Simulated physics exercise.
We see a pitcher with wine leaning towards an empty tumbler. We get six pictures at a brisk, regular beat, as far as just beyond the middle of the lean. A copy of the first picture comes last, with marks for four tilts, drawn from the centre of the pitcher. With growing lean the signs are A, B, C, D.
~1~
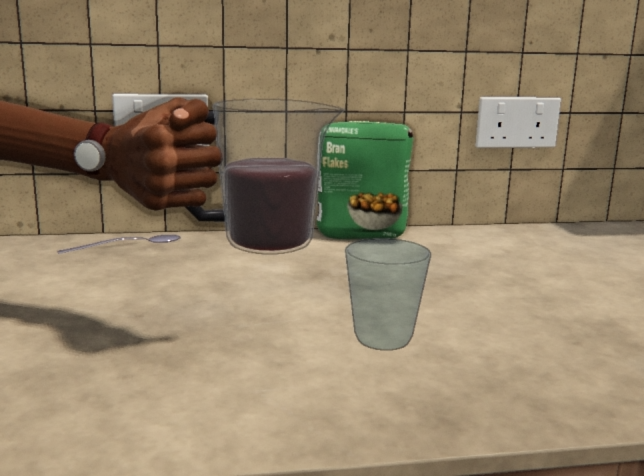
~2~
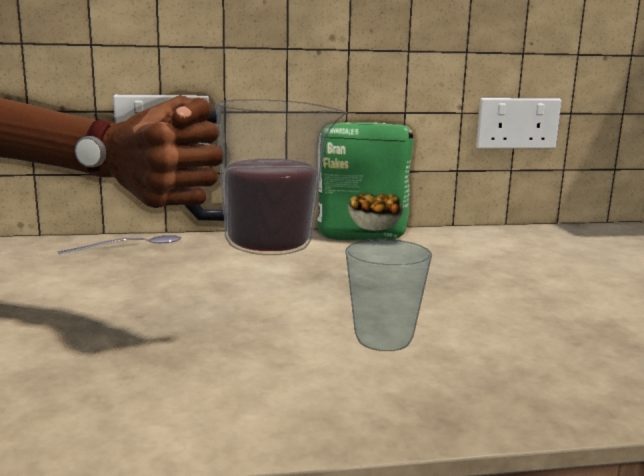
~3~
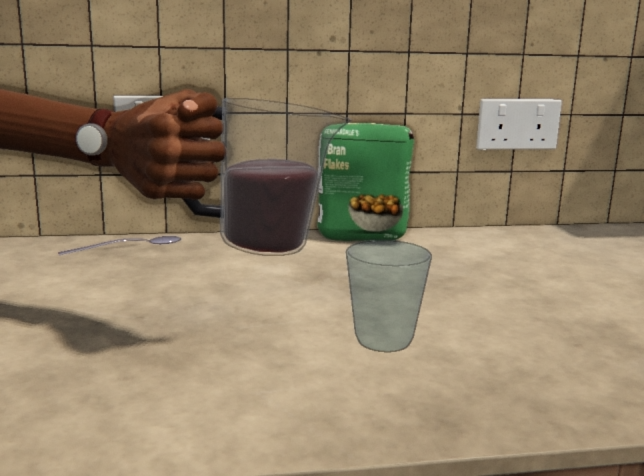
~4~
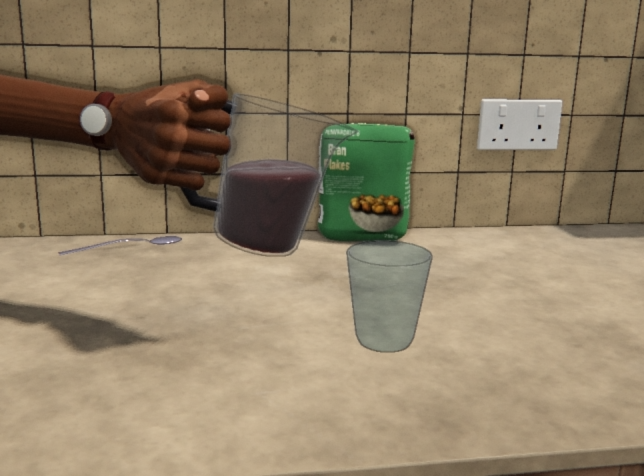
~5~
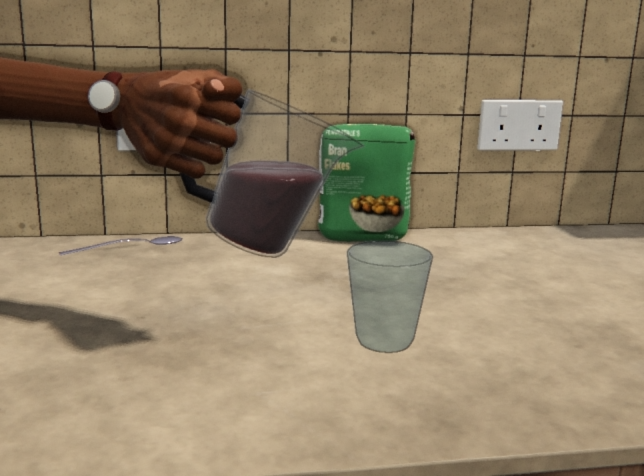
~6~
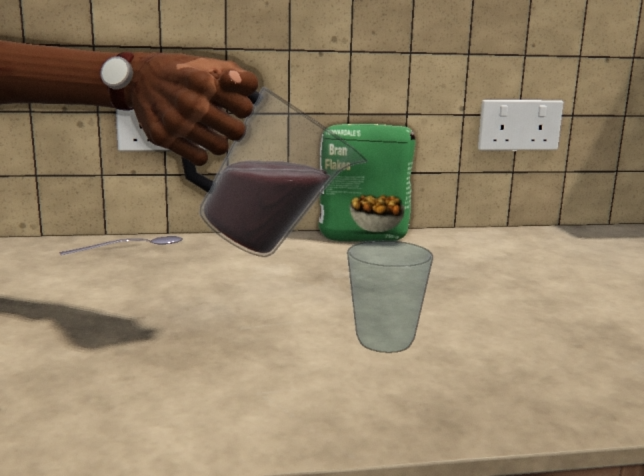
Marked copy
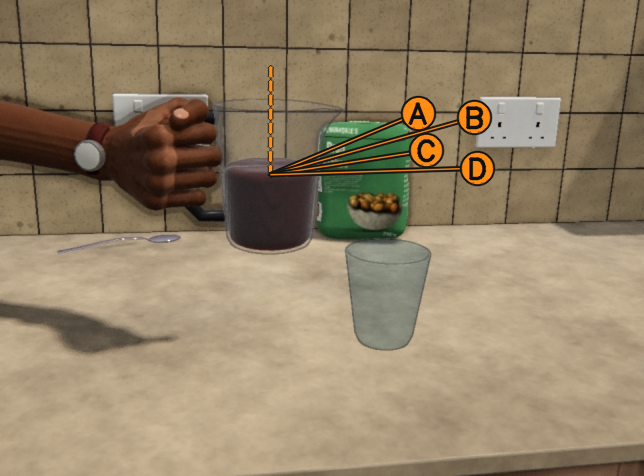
A dark-skinned hand wearing a silver watch on a reddish strap grips a clear pitcher of dark purple wine above a beige kitchen counter, seen from the front. An empty greenish tumbler stands to the right, with a spoon at left, a green Bran Flakes pack behind, and white sockets on tan tiles. The hand rises slightly and gradually tilts the pitcher rightward, its wine staying inside.
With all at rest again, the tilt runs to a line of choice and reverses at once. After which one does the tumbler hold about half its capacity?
B.
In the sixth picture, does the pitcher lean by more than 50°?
No, it does not.
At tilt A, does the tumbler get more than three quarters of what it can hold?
No, less.
In orange, A at (402, 119); B at (457, 121); C at (409, 153); D at (460, 168).
If A is chosen, the tumbler ends with about 34 % of what it can hold.
If B is chosen, the tumbler ends with about 52 % of what it can hold.
If C is chosen, the tumbler ends with about 68 % of what it can hold; 4 % of the wine is spilt.
If D is chosen, the tumbler ends with about 80 % of what it can hold; 7 % of the wine is spilt.
